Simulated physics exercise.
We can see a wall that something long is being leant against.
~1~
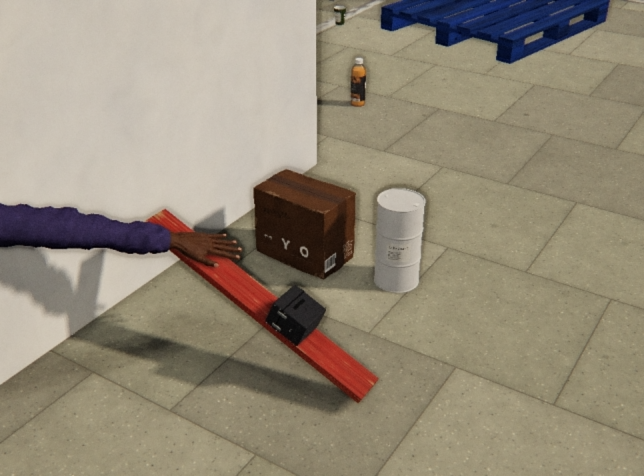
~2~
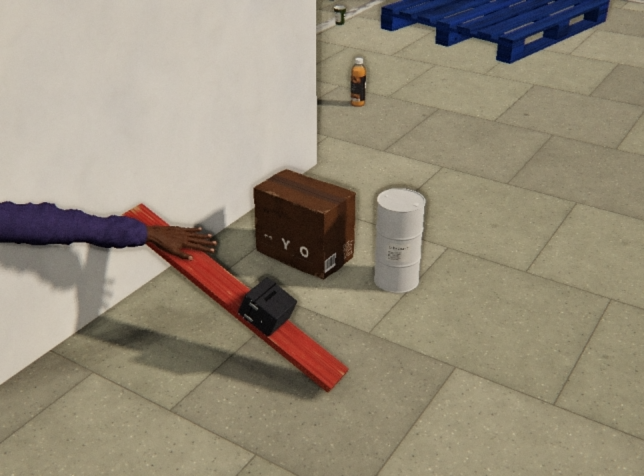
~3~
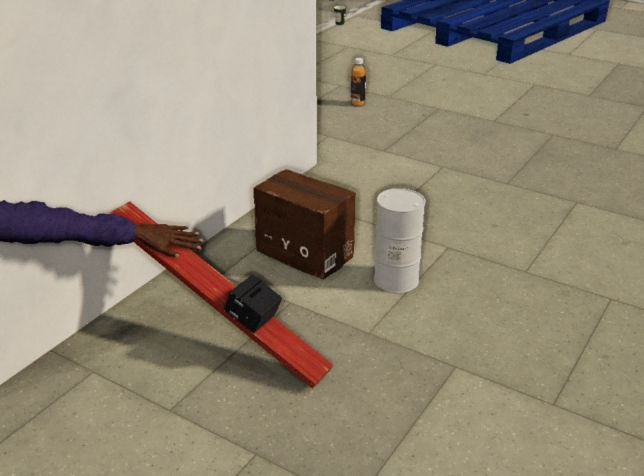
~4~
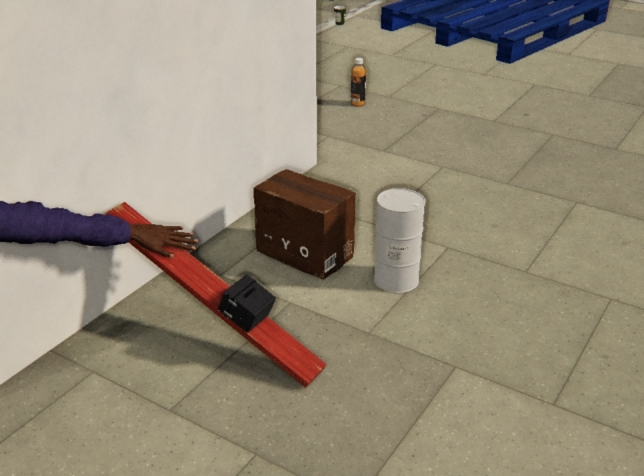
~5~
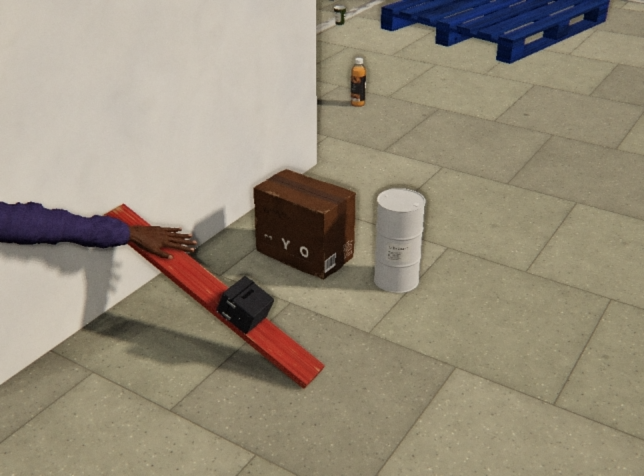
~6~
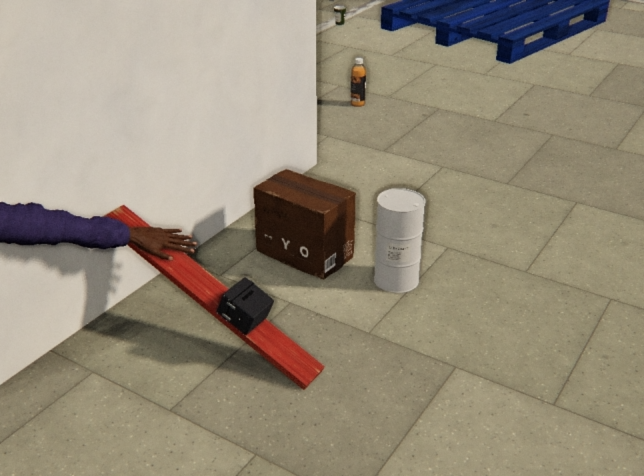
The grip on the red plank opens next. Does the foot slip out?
Most likely it is left displaced.
Then, 0.30 s later than the last frame, red plank 16° lower than it was left near (219, 324).
Then, 0.50 s later than the last frame, red plank 23° lower than it was left near (222, 338).
When it is over, moved from the start, red plank; the other 2 as before. End places, in pixels of the last picture, red plank near (222, 338). The plank gives way.
